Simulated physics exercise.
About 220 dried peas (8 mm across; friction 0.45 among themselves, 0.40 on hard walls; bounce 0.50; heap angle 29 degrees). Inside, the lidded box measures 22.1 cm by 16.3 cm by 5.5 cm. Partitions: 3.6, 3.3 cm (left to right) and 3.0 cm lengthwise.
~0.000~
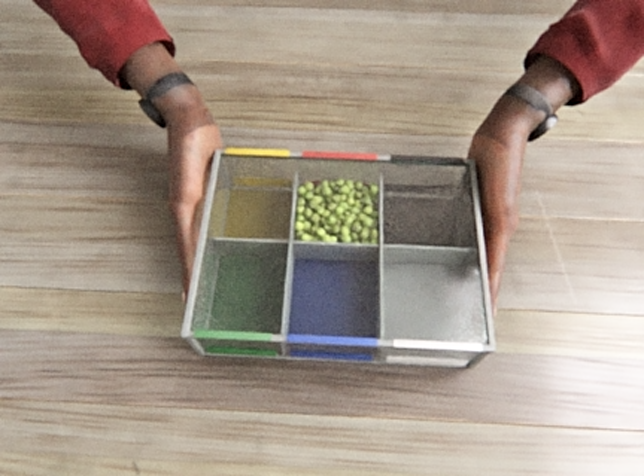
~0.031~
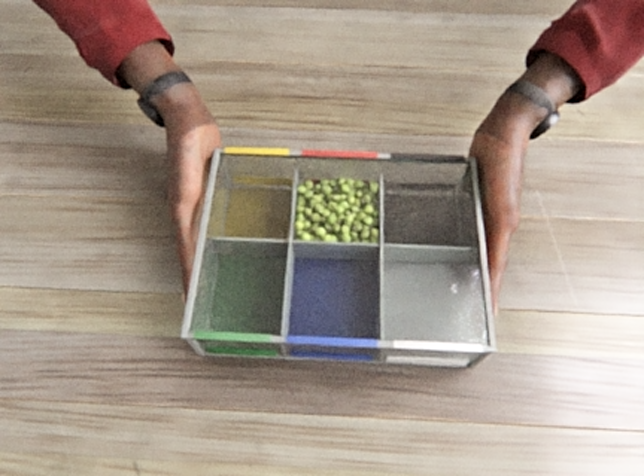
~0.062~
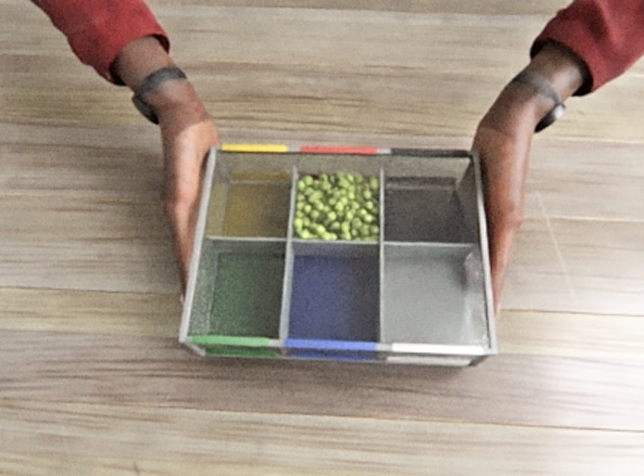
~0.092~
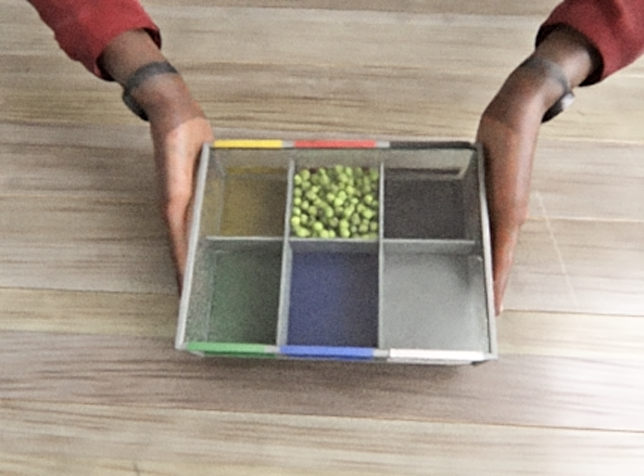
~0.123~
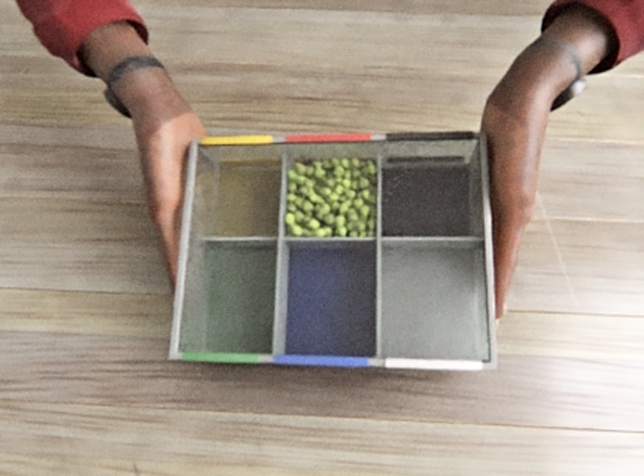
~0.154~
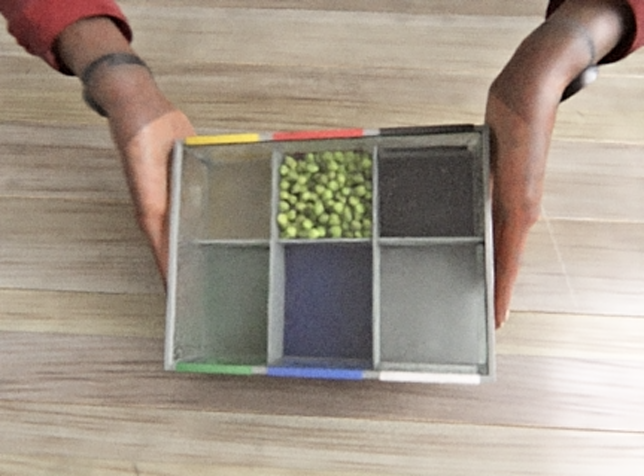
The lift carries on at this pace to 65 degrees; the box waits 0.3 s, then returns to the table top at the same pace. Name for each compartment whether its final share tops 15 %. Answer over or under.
Red compartment: Over; blue compartment: Over; green compartment: Over; yellow compartment: Under; white compartment: Under; black compartment: Under.
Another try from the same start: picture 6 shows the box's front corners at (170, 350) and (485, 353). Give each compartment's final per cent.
Red 55; blue 10; green 35; yellow 0; white 0; black 0.
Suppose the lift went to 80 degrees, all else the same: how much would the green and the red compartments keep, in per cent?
In that case green 45; red 20.
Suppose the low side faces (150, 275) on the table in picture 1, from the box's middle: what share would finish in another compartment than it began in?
Some 40 per cent.
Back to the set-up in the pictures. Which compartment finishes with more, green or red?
It is the red one.
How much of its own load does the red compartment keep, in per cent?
About 40 per cent.
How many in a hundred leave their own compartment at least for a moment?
Some 60 per cent.
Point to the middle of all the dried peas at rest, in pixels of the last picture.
At about (312, 301).
Then, at 0.56 s, tilt 65 degrees; red 55 %, blue 30 %, green 15 %.
After 0.83 s, tilt 41 degrees; red 45 %, blue 35 %, green 25 %.
After 1.20 s, tilt 0 degrees; red 40 %, blue 35 %, green 25 %.
In the end, at 1.6 s, red 40 %, blue 35 %, green 25 %, yellow 0 %, white 0 %, black 0 %.
